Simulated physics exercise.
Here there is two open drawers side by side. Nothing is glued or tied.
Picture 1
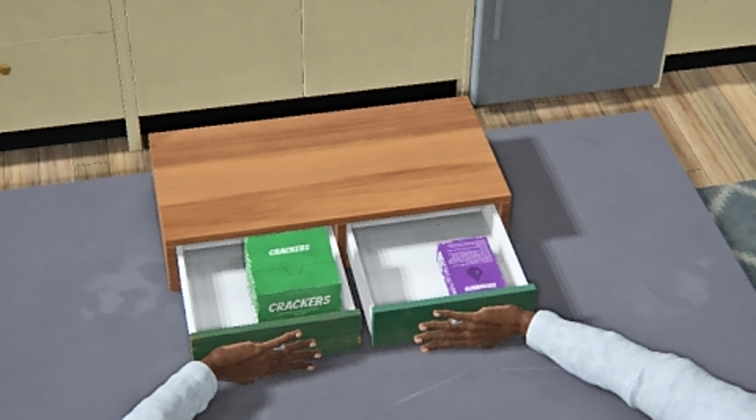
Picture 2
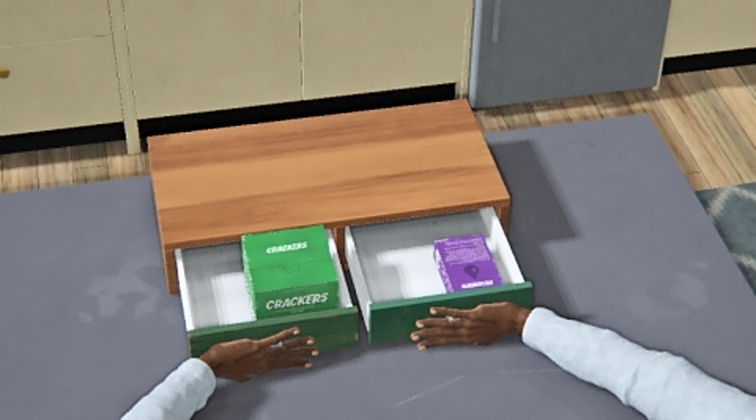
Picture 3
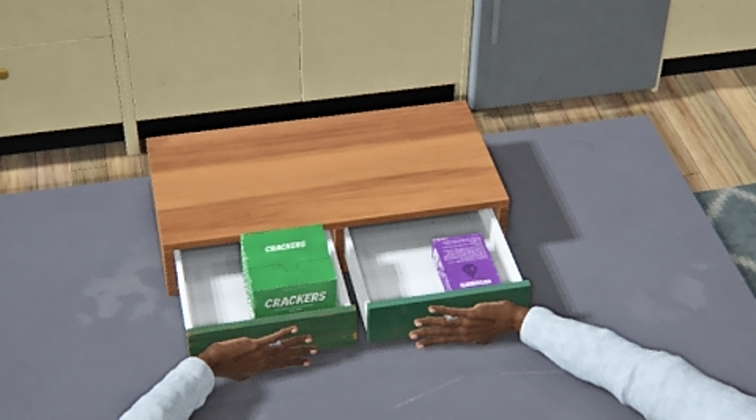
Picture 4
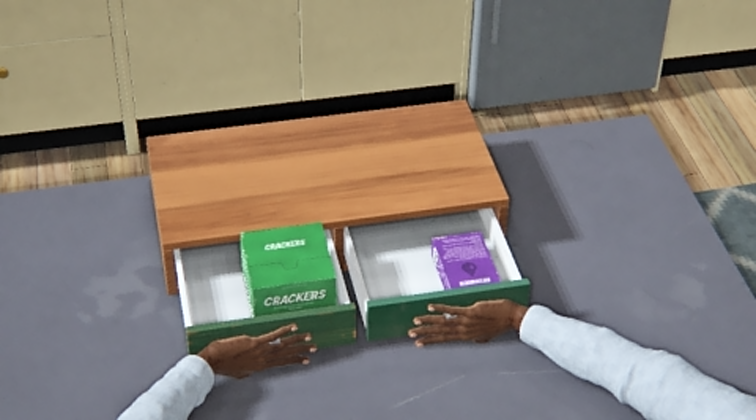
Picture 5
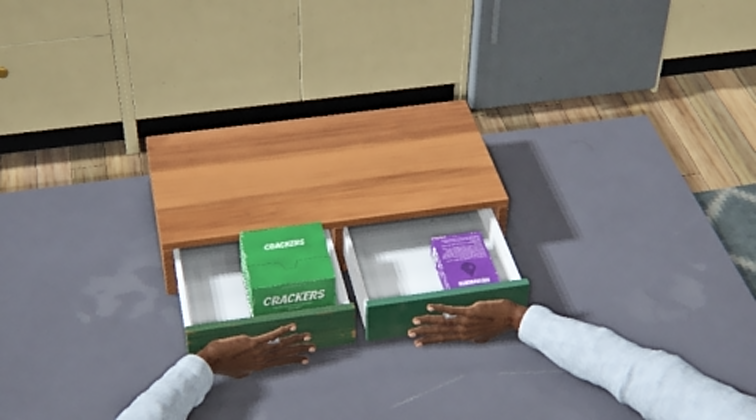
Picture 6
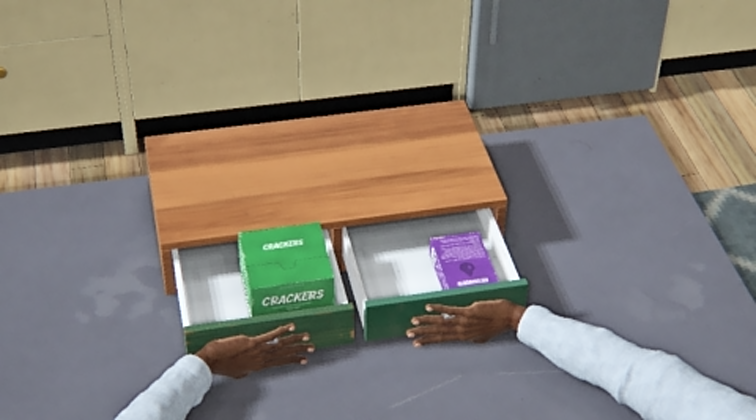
On a gray surface in a kitchen, two hands rest at the fronts of two open drawers in a wooden chest, a green crackers box in the left and a purple packet in the right, and almost nothing moves.
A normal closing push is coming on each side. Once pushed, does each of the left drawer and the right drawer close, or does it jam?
As I see it, the left drawer should not make it in; the right drawer should make it in.
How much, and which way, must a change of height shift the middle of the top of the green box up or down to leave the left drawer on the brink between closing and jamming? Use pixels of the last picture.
Move it 16 pixels downward and it flips.
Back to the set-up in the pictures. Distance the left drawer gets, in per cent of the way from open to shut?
It stops at about 20 in a hundred.
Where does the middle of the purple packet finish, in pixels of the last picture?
(435, 193).
Then, 0.32 s past the last view, left drawer starting in; right drawer starting in.
Then, 0.66 s past the last view, left drawer stopped, still ajar; right drawer about half in.
Finally, the left drawer jams; the right drawer closes.
